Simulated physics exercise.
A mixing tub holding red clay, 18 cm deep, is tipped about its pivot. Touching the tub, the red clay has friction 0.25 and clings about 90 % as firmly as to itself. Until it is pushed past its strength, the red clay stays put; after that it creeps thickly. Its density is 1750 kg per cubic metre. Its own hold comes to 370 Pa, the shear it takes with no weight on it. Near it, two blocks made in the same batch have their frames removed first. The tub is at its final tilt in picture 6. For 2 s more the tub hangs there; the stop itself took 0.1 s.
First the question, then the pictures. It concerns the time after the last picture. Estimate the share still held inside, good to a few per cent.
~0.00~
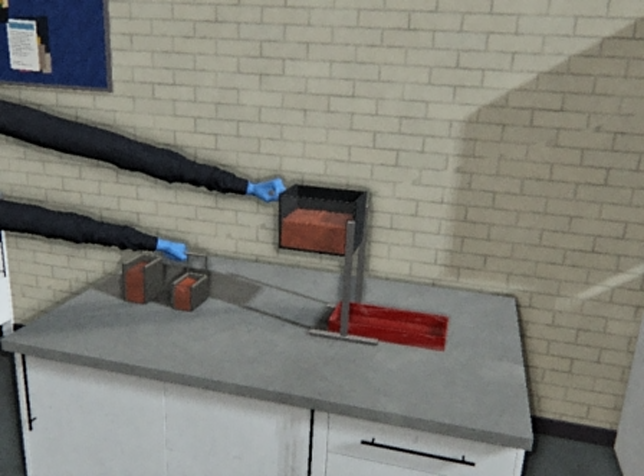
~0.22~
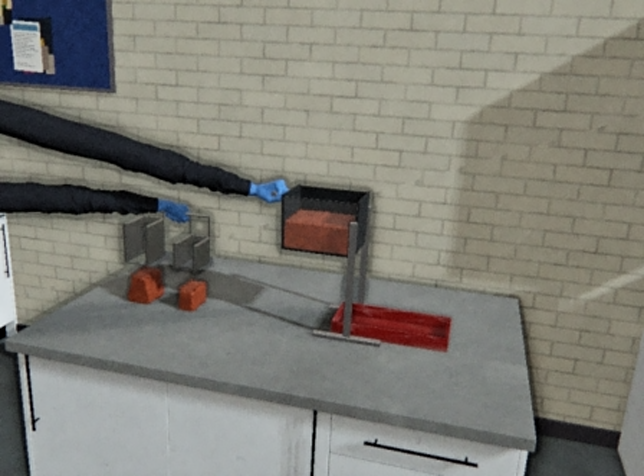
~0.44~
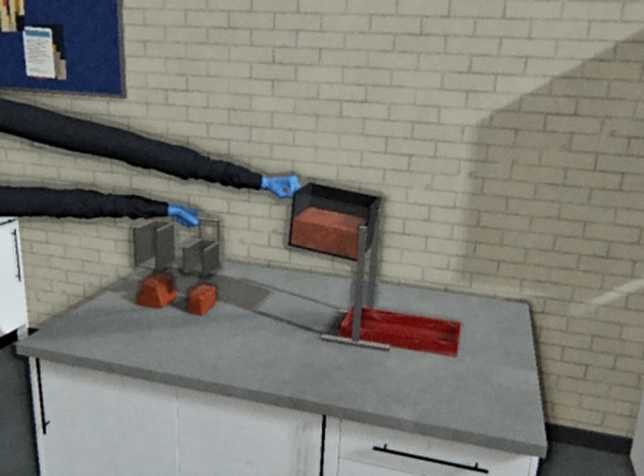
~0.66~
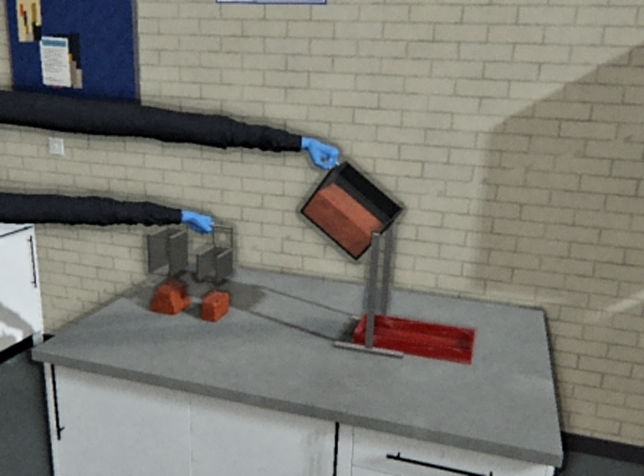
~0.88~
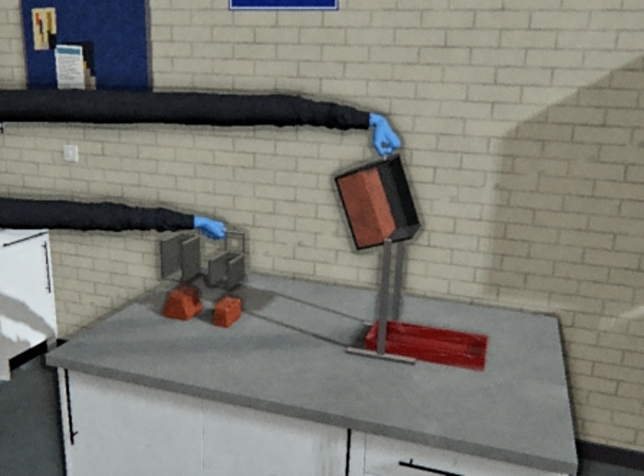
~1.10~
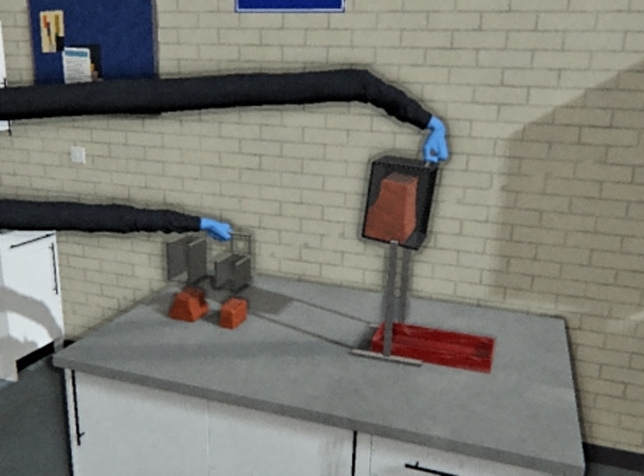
I would say about 52 percent.
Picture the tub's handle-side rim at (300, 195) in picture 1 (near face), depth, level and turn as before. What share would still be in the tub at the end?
Roughly 60 %.
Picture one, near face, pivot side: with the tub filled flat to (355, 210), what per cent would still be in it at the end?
That works out near 35 %.
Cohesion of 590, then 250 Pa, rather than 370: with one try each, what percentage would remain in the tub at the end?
55 in a hundred, followed by 45 in a hundred.
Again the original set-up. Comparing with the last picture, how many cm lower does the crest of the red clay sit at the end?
12 cm.
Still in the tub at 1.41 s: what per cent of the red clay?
It's something like 50 % of the original load.
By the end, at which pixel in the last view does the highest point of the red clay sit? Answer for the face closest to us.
Roughly at pixel (380, 216).
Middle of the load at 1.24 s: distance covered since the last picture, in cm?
Roughly 7 cm.
By 1.24 s, the tub is at 95 degrees and holds 85 %.
By 1.41 s, the tub is at 95 degrees and holds 52 %.
By 1.58 s, the tub is at 95 degrees and holds 52 %.
By 1.75 s, the tub is at 95 degrees and holds 52 %.
By 3.10 s, at the end, the tub is at 95 degrees and holds 52 %.
